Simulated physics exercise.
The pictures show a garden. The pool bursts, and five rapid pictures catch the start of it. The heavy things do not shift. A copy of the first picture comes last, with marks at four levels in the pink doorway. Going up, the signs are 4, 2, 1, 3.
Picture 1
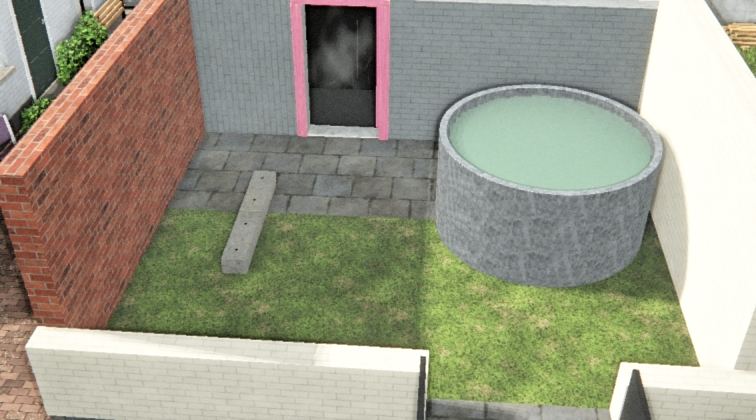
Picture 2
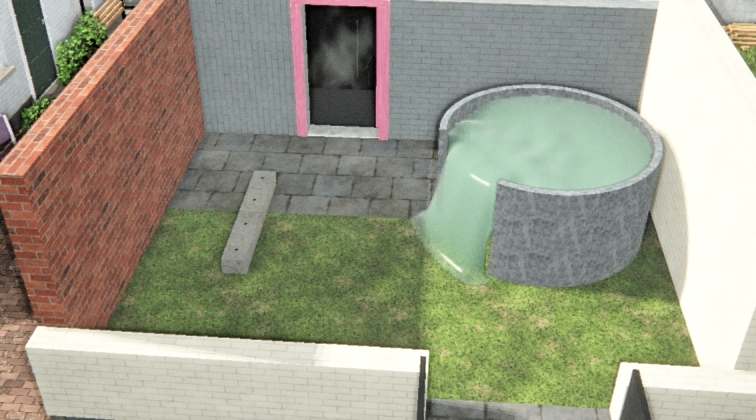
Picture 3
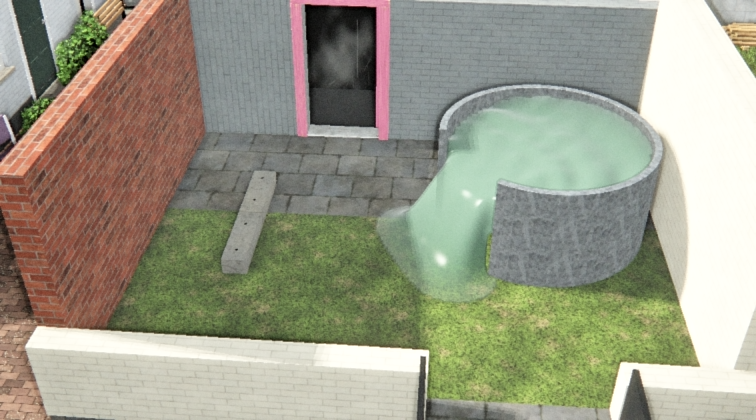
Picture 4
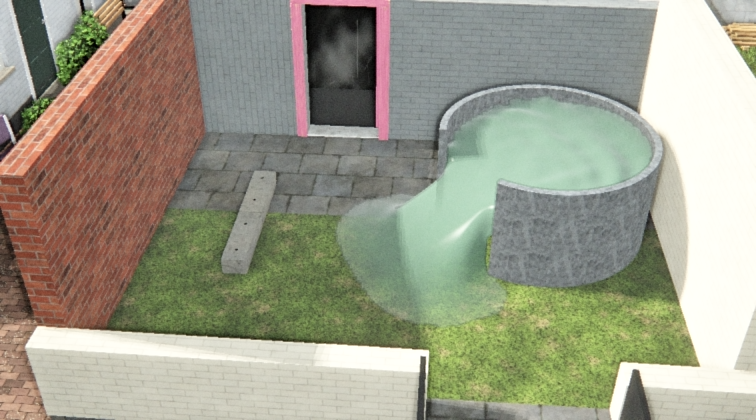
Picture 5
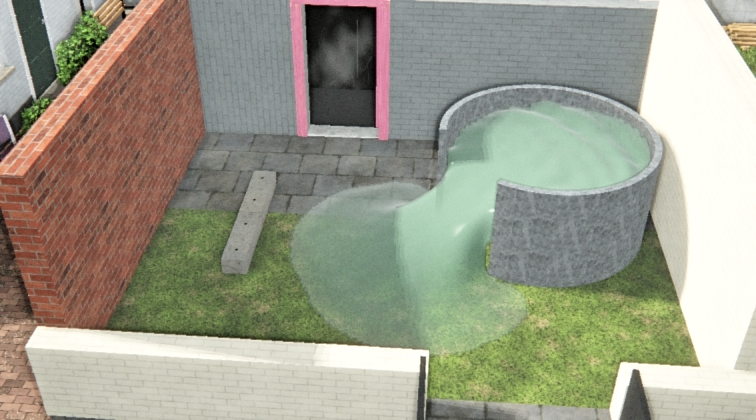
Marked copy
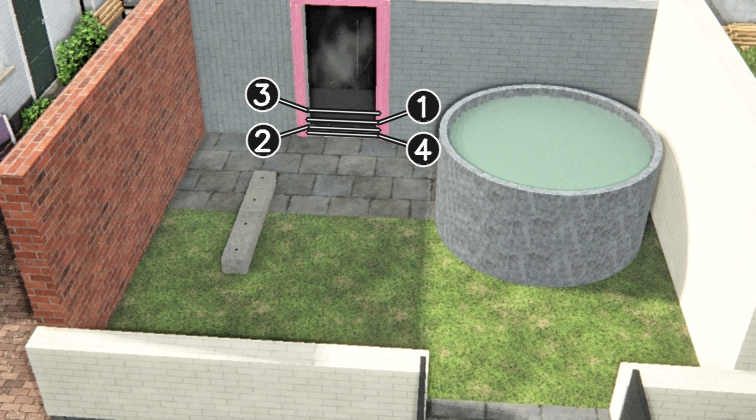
A walled garden with a lawn and grey paving is seen from above by a still camera. A red brick wall stands on the left, a pink-framed doorway at the back, a pale concrete beam across the paving's edge, and a round grey pool of green water on the right. The pool's left side opens, and water pours out, spreading leftward and forward over the grass in a widening sheet.
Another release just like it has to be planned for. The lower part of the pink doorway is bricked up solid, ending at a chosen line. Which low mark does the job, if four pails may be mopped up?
Mark 1 just does it.
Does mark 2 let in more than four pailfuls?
Yes, that goes wrong.
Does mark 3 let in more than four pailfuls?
No, that is safe.
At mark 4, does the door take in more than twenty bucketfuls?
Yes, it does.
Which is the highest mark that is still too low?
2 it is.
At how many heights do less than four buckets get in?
Two.
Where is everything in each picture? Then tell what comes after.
Water in the pool at rest, its middle at (548, 141); foot of the pink doorway at (343, 137); open gate at (525, 352), in the first picture.
Front seen at (430, 212), 2 % of the ground wet, in the second picture.
Front seen at (391, 214), 5 % of the ground wet, in the third picture.
Front seen at (344, 225), 11 % of the ground wet, in the fourth picture.
Front seen at (306, 220), 20 % of the ground wet, in the fifth picture.
On the marked copy, 1 at (343, 121); 2 at (343, 128); 3 at (343, 111); 4 at (343, 134); from the bottom up 4, 2, 1, 3.
For mark 1, a splash gets over, under a bucket.
For mark 2, about 8 bucketfuls get in.
For mark 3, nothing gets over.
For mark 4, dozens of bucketfuls pour in.
